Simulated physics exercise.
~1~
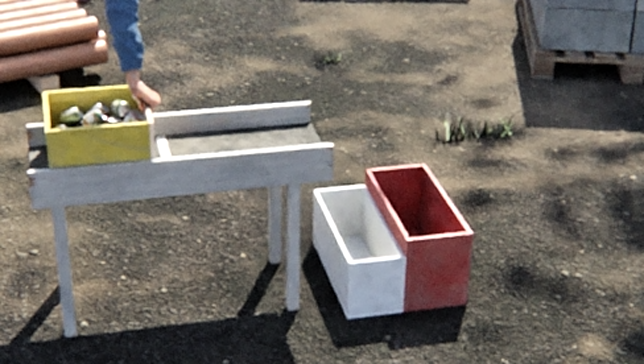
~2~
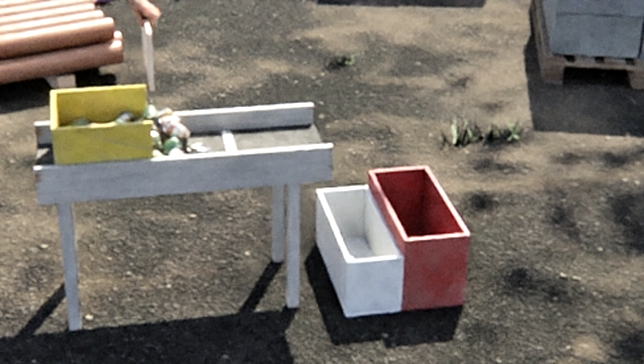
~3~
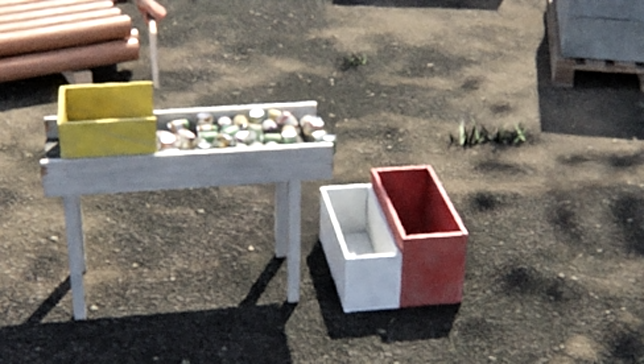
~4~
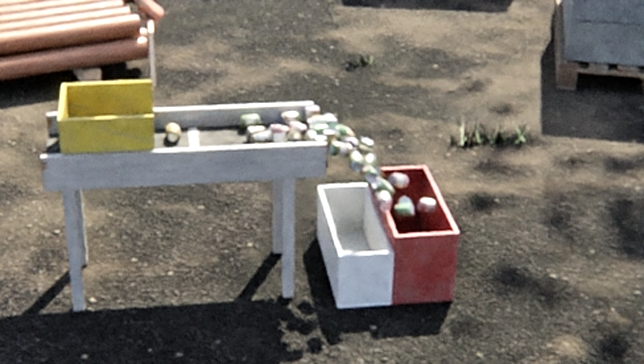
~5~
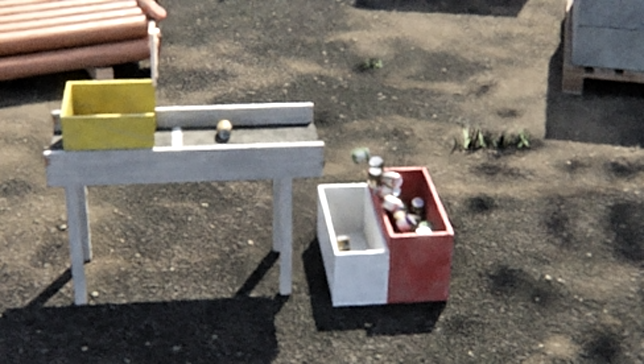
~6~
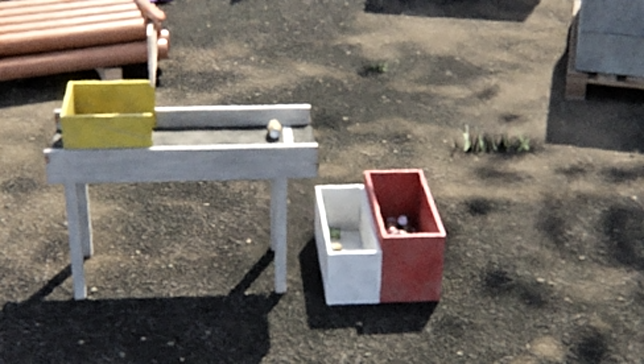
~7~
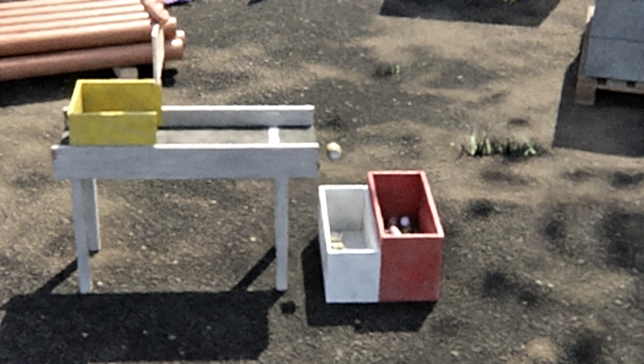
A heap of small cans slid out of the yellow pen once its gate was lifted, rode right along the belt and tumbled off the end, mostly into the red tub, while a few stragglers dropped into the white box.
